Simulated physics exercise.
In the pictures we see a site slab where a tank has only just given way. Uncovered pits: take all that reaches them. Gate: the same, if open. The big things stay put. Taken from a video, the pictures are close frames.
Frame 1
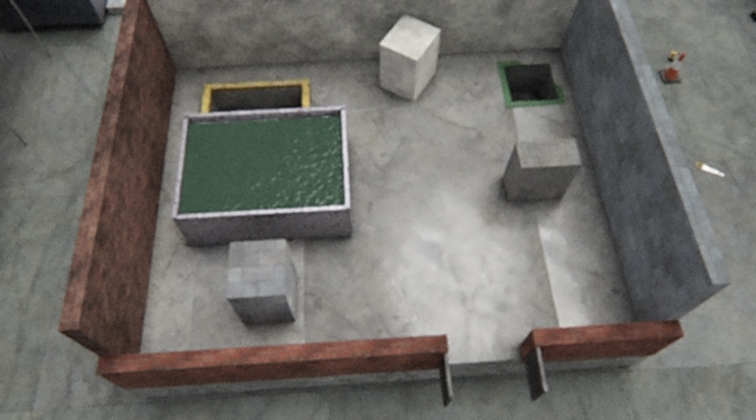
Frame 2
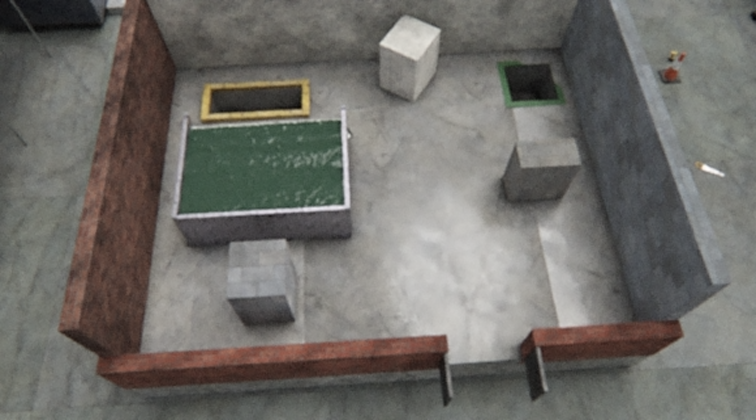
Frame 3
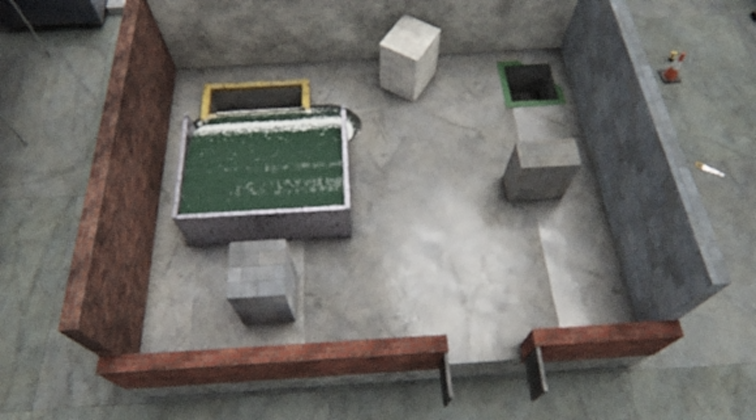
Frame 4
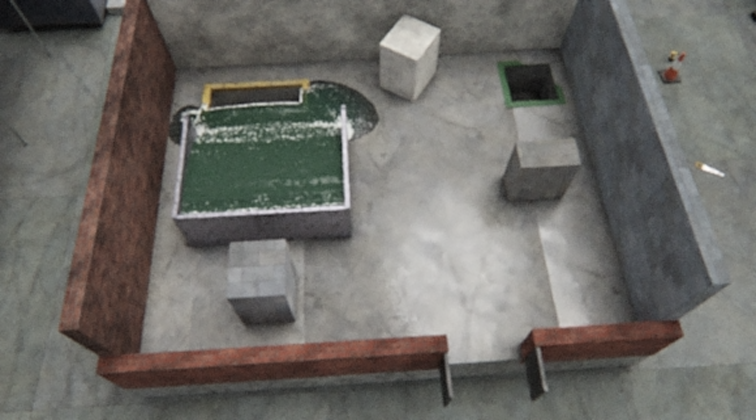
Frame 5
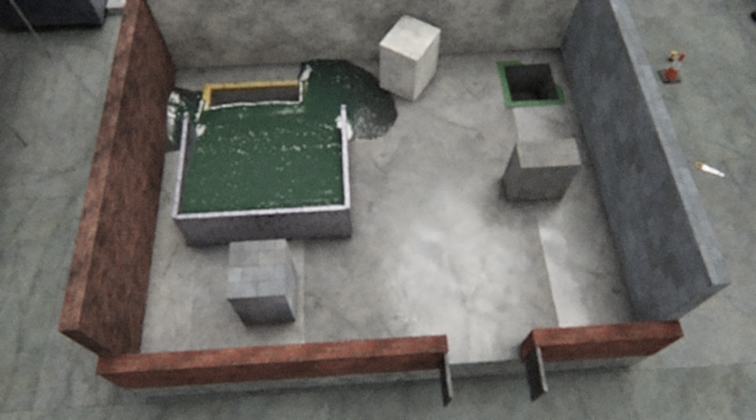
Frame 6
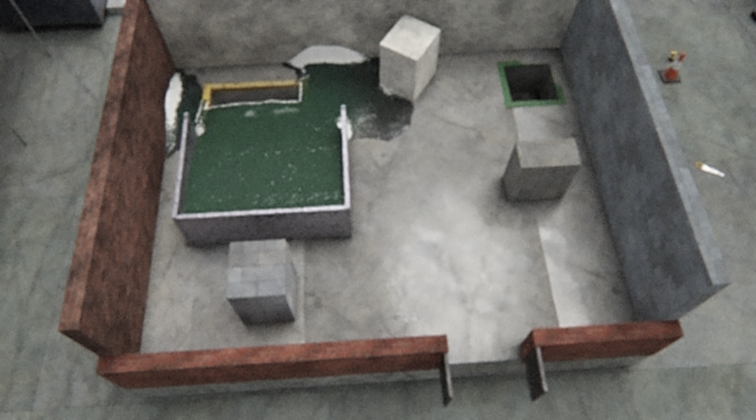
The footage shows a walled concrete slab where green water pours from the far side of a rectangular tank, spreads around a yellow-edged pit, and reaches the left and back walls and the base of a pale block.
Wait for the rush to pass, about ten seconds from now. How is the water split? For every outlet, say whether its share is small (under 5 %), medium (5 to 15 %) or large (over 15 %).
Result - gate: Small; green pit: Small; yellow pit: Large.
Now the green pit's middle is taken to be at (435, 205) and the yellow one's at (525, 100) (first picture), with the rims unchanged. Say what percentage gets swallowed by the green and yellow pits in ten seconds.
The green pit ends up with 14 per cent, the yellow pit with 0 per cent.
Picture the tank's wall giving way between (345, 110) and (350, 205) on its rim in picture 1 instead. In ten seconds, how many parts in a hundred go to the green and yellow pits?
Approximately, green takes 35 % and yellow takes 0 %.
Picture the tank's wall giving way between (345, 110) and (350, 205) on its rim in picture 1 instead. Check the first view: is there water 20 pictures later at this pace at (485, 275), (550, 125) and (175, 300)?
Taking them in order, I'd say swamped, swamped and not reached.
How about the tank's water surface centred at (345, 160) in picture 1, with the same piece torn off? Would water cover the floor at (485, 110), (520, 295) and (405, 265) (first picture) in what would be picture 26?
One after the other: Flooded, not flooded, no water.
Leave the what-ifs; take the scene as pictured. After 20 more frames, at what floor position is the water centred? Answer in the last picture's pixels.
Near pixel (294, 138).
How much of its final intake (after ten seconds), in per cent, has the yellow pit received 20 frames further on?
My figure is 85 in a hundred.
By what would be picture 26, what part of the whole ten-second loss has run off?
Close to 80 per cent.
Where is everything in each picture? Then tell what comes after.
In the first picture, the water tank at (264, 162) is whole and still.
In the second picture, water pours out on the water tank's far side and has run to a hidden place.
In the third picture, the front is at a hidden place, out from the gap on the water tank's far side.
In the fourth picture, water pours out on the water tank's far side and has run to (182, 113).
In the fifth picture, the front is at (175, 91), out from the gap on the water tank's far side.
In the sixth picture, the front is at (376, 58), out from the gap on the water tank's far side.
A moment on, water covers 20 % of the floor; the gate 0 %, the green pit 0 %, the yellow pit 23 %.
Next, water covers 30 % of the floor; the gate 0 %, the green pit 0 %, the yellow pit 34 %.
Then, water covers 50 % of the floor; the gate 0 %, the green pit 1 %, the yellow pit 44 %.
Later, water covers 75 % of the floor; the gate 0 %, the green pit 2 %, the yellow pit 50 %.
In the end, water covers 85 % of the floor; the gate 2 %, the green pit 3 %, the yellow pit 50 %.
